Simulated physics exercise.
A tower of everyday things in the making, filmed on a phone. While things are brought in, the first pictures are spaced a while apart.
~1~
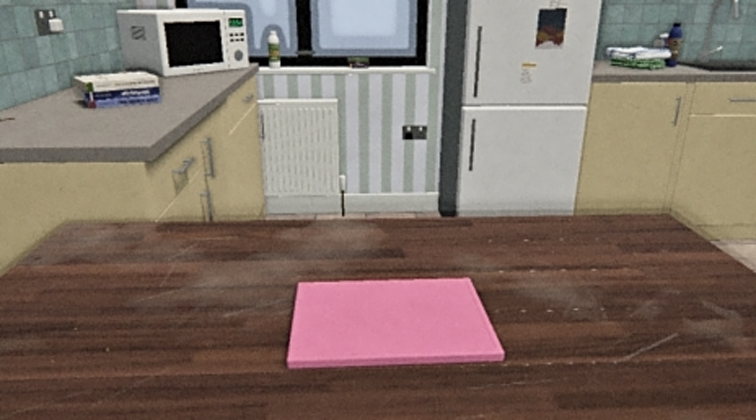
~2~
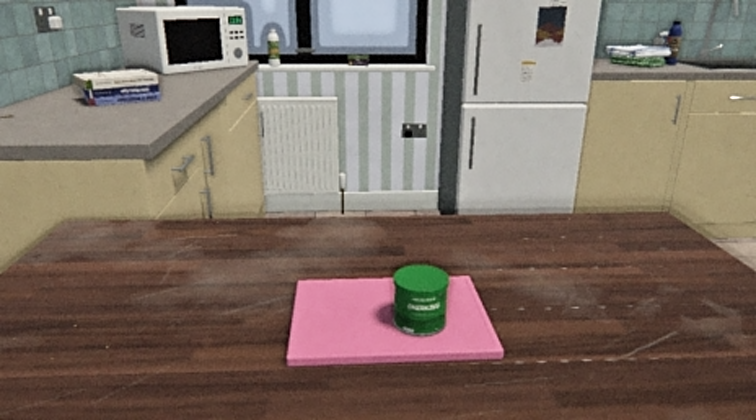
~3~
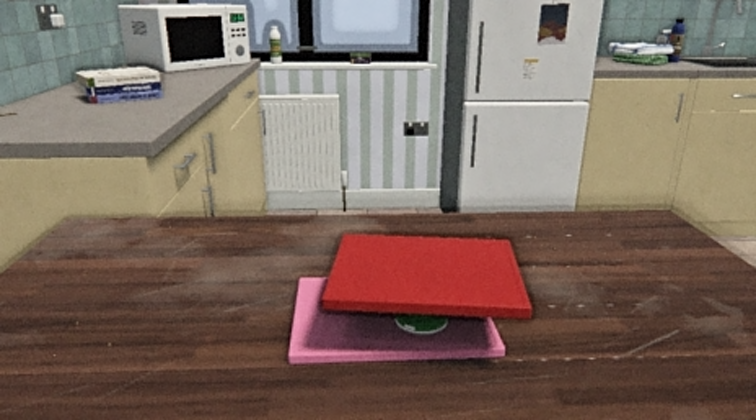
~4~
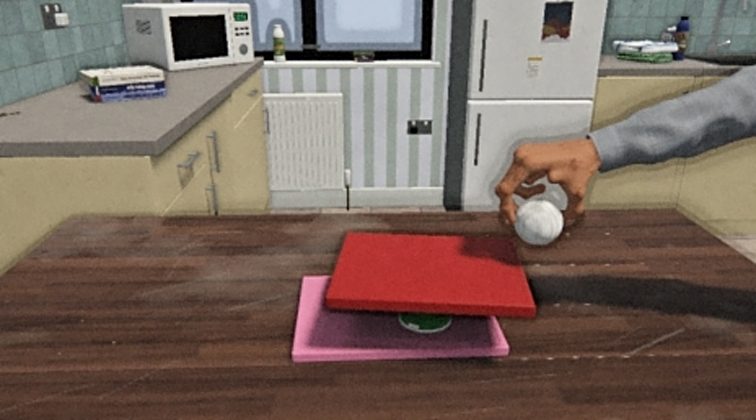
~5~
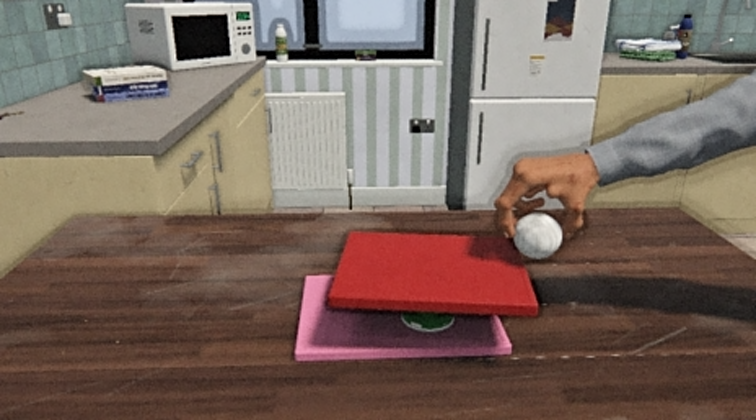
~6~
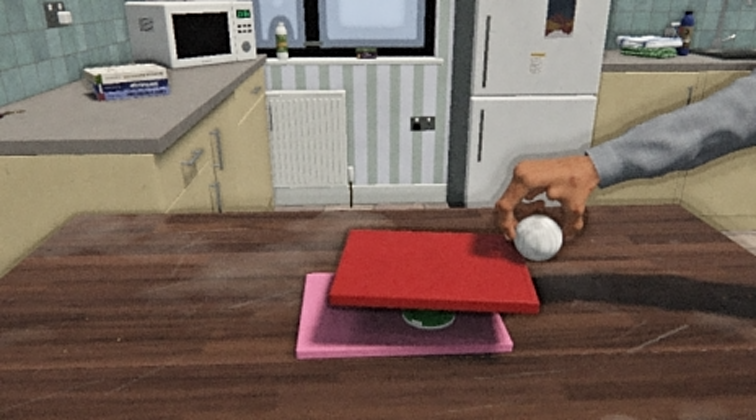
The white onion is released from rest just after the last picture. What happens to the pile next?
The pile tumbles down.
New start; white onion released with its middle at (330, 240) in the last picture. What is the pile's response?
After that, the pile falls over.
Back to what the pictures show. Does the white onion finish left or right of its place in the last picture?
Off rightwards in the picture.
Then, 0.20 s on from there, white onion now fallen.
Then, 0.30 s on from there, things are still on the move.
Then, 0.40 s on from there, as before.
In the end, fallen, white onion; the other 3 unmoved. At the end, from the last picture's camera, white onion near (572, 308). The pile comes apart.
